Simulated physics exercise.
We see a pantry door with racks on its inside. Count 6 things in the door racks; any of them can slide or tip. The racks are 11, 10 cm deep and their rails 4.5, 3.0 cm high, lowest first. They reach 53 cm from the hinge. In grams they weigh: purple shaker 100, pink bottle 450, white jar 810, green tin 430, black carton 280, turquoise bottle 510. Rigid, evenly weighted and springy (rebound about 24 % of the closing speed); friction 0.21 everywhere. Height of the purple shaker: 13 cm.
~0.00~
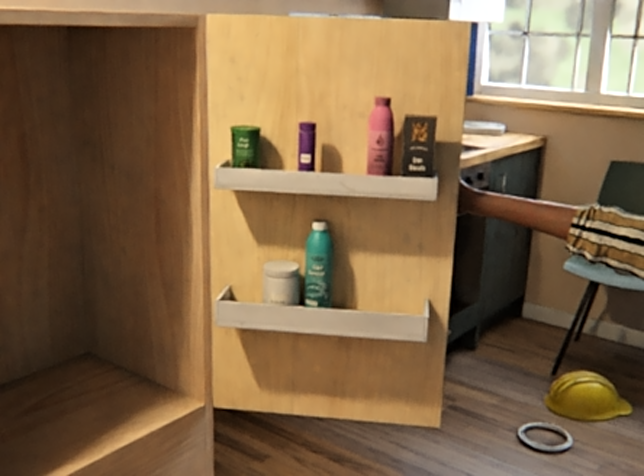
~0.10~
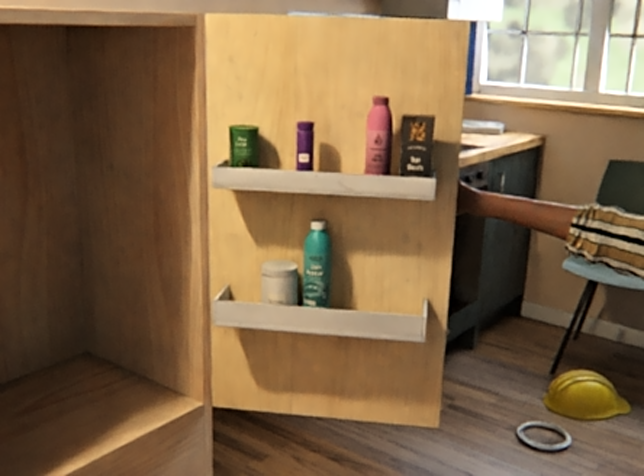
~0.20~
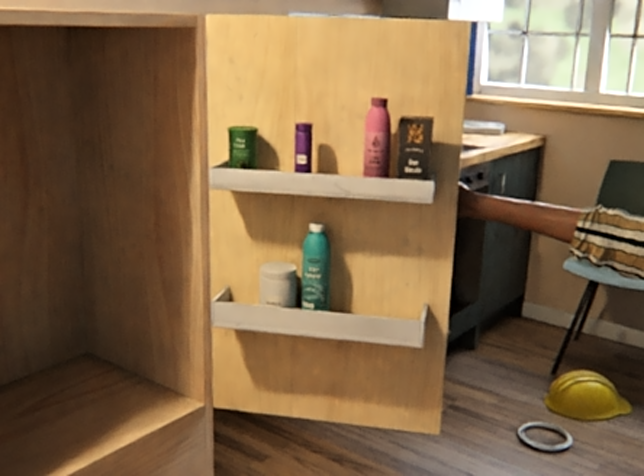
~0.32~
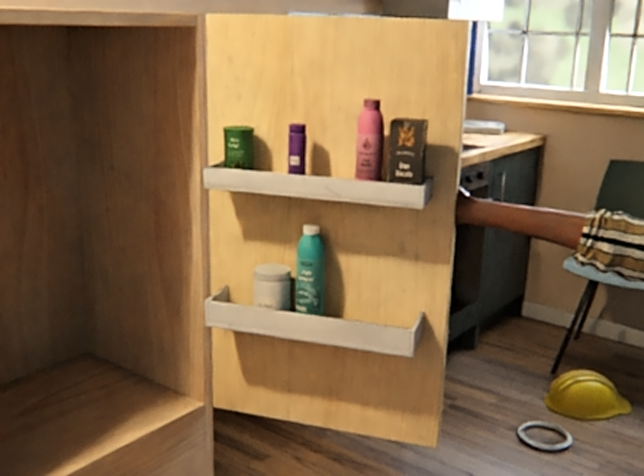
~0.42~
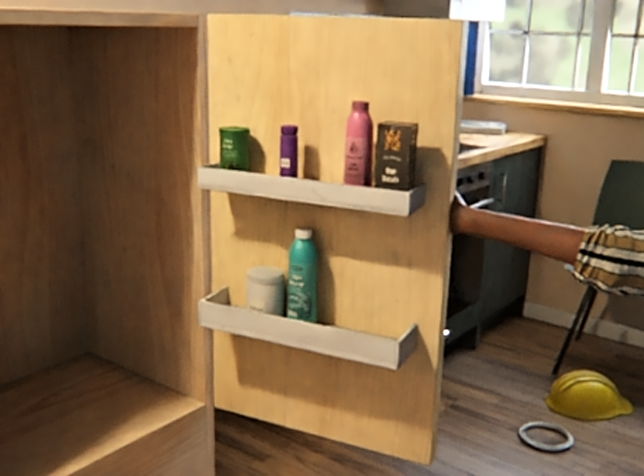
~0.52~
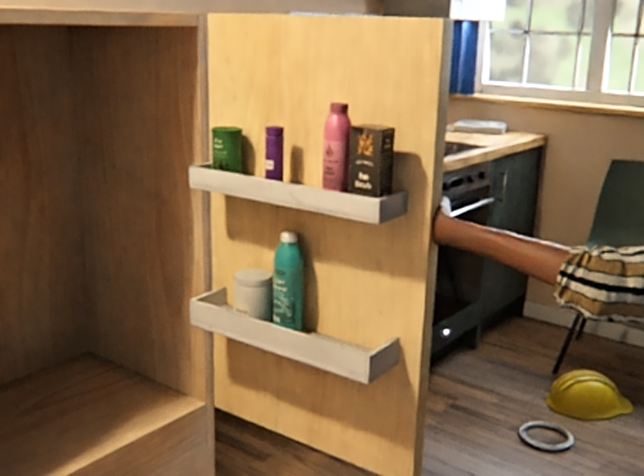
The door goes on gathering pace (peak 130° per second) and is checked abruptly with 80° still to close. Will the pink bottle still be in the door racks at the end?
The pink bottle jumps its rail.
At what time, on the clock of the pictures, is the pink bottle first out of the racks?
Near 0.7 s.
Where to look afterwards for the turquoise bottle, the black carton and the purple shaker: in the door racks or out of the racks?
The turquoise bottle is still in the door racks; the black carton finishes out of the racks; the purple shaker is still in the door racks.
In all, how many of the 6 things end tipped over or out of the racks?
That comes to 2.
After 0.92 s, door 80° open; pink bottle and black carton now out of the racks; turquoise bottle leaning 6°; purple shaker leaning 4°.
After 1.22 s, door 80° open; purple shaker slid 2 cm; turquoise bottle slid 2 cm.
After 1.52 s, door 80° open; purple shaker leaning 6°; turquoise bottle leaning 3°.
At rest (2.5 s), out of the racks, pink bottle and black carton; the other 4 in place, give or take 5 cm.
